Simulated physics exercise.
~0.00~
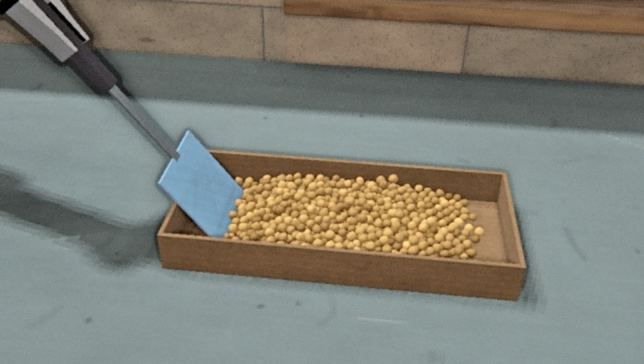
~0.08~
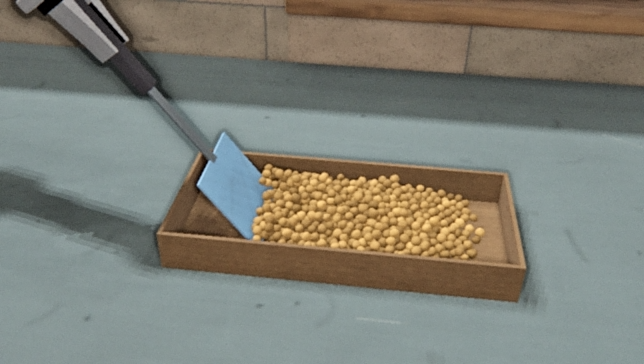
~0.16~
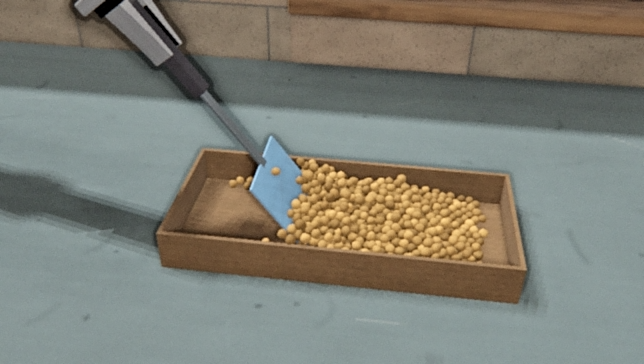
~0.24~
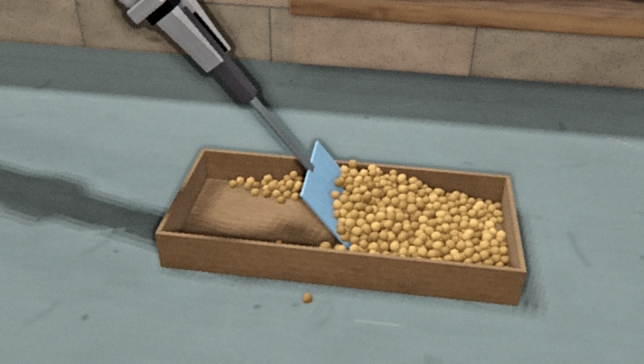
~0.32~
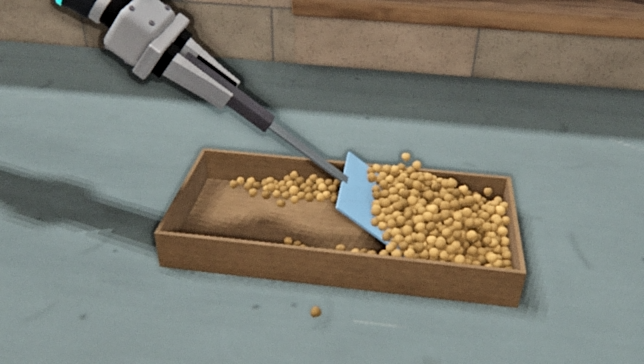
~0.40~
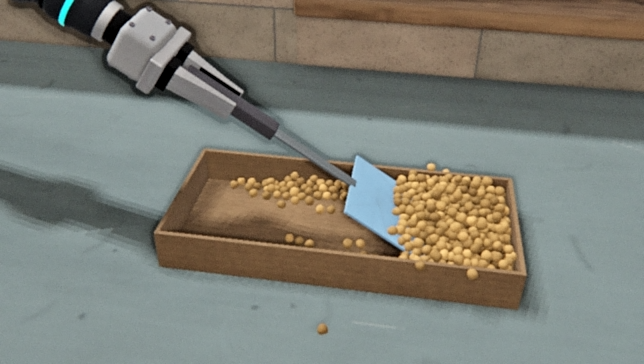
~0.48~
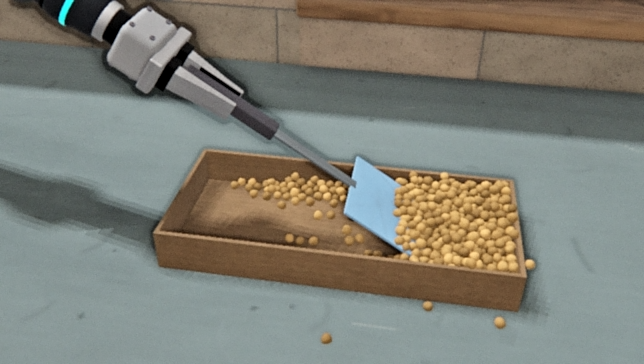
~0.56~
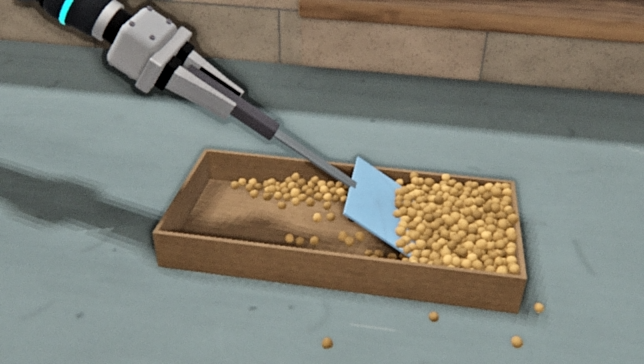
On a blue-grey table top, a robot arm pushed a blue spatula rightward through a wooden-looking tray of dried chickpeas, heaping them at the right end, then stopped as a few tumbled over the rim and came to rest on the table.
